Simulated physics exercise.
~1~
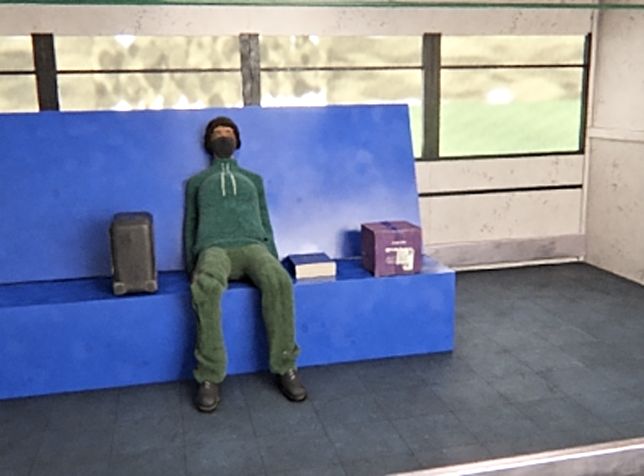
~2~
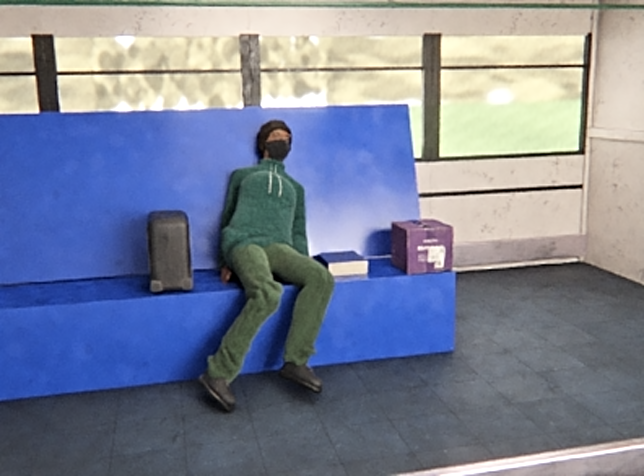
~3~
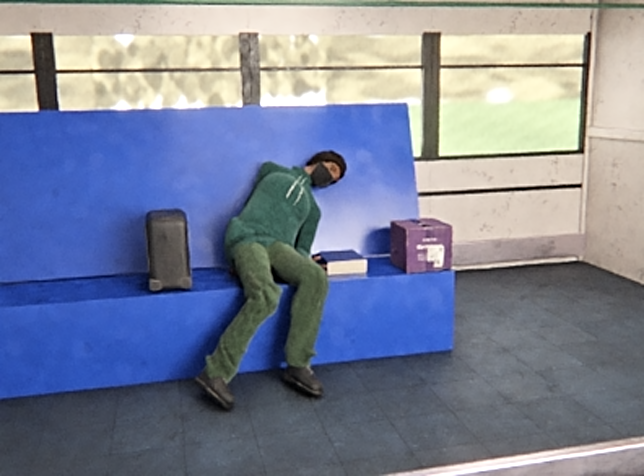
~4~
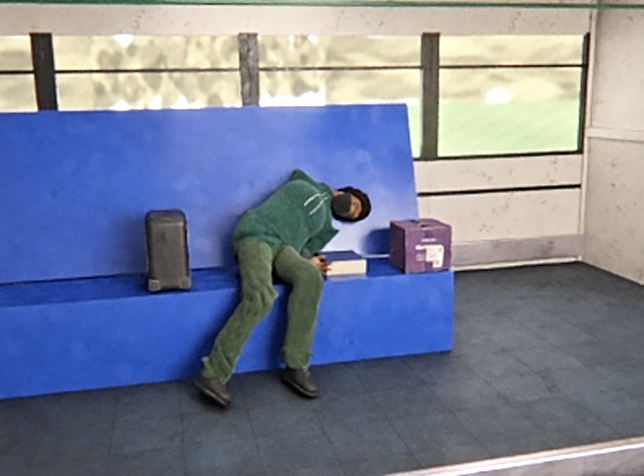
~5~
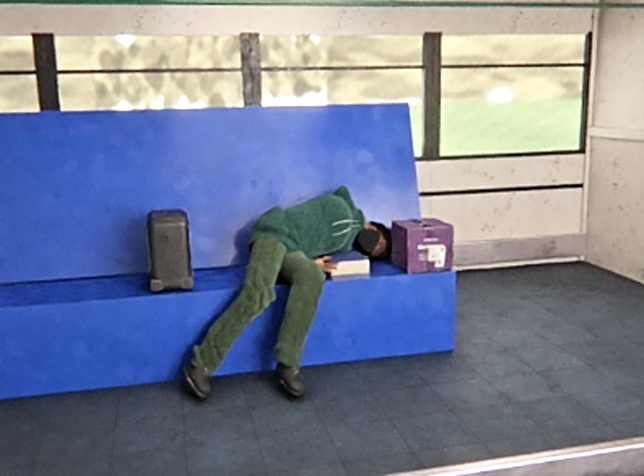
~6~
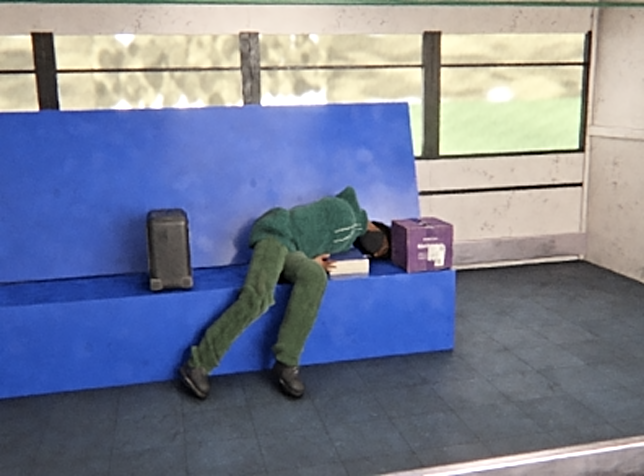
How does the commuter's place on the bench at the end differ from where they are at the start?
At the start the commuter sits upright between the black case and the flat blue item. By the end they are farther right and lower, folded over sideways across the blue item with their head beside the purple luggage.
